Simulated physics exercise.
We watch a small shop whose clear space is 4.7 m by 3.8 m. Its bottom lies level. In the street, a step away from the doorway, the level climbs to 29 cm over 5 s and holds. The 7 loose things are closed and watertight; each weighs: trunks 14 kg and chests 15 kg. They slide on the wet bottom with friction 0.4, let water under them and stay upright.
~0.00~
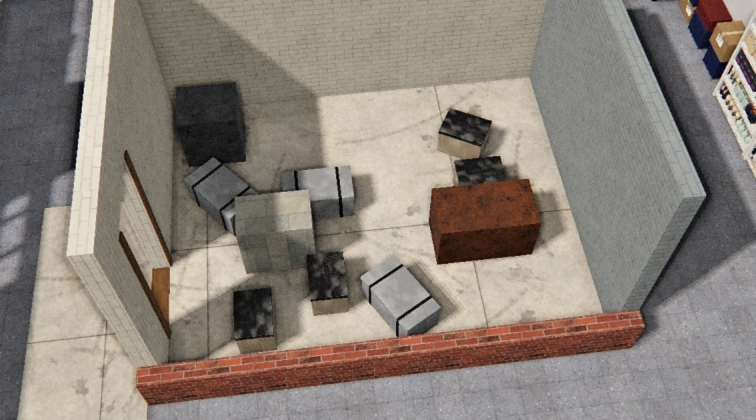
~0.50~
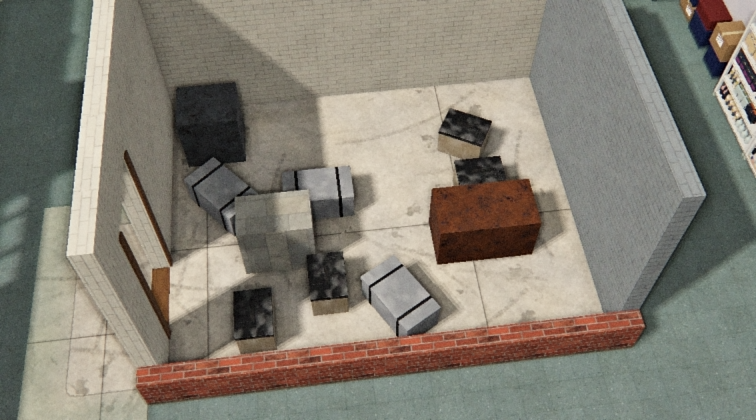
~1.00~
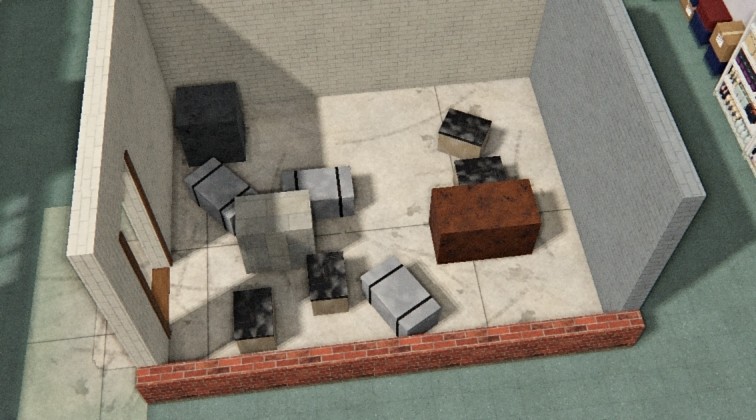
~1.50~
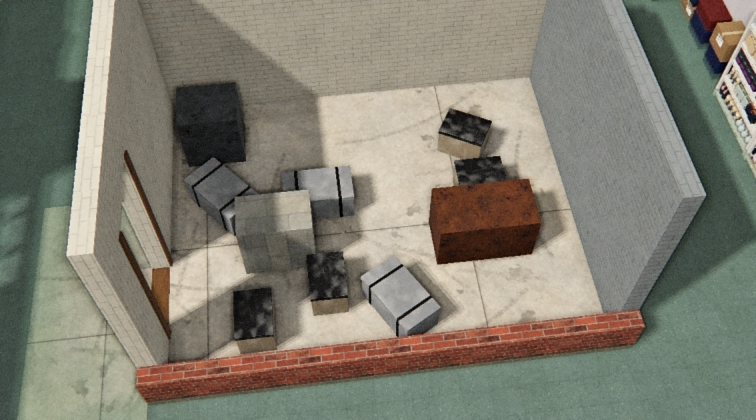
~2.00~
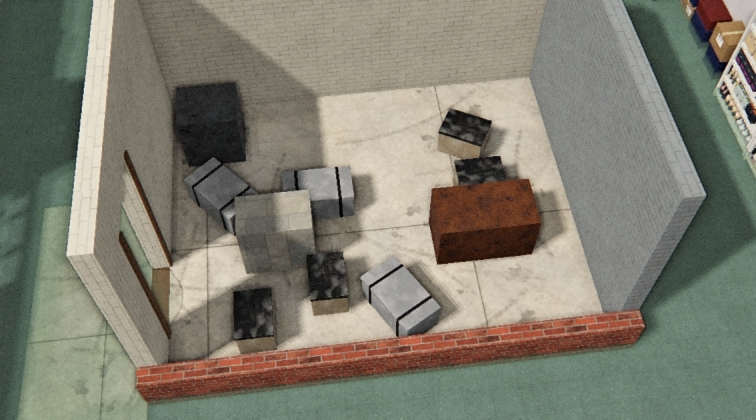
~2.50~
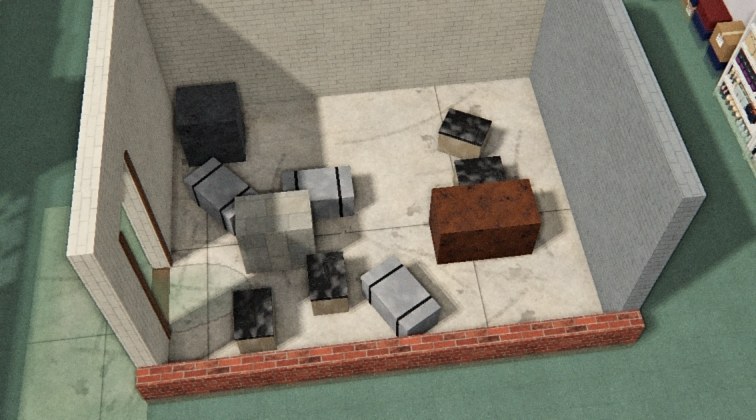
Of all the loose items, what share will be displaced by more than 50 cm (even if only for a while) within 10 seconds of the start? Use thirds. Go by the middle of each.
It is from one to two thirds.
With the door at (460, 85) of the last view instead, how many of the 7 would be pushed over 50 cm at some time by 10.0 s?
Then 7.
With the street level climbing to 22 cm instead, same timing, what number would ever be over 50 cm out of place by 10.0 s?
Then 4.
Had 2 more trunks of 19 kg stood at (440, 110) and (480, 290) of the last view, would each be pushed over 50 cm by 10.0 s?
In that order: Short of it, over.
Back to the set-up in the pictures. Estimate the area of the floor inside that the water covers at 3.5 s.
Some 2.0 m2.
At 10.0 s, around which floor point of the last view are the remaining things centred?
Near (428, 210).
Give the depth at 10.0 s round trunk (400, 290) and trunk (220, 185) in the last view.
Roughly 17 and 6 cm.
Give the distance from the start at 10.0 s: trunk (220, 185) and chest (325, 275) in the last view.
In turn: 60 cm, 140 cm.
After 3.5 s 0 of 7 are over 50 cm from their spots; 0 afloat.
After 4.5 s 0 of 7 are over 50 cm from their spots; 1 afloat.
After 7.0 s 3 of 7 are over 50 cm from their spots; 1 afloat.
After 10.0 s 4 of 7 are over 50 cm from their spots, and 4 have been at some point; 2 afloat.
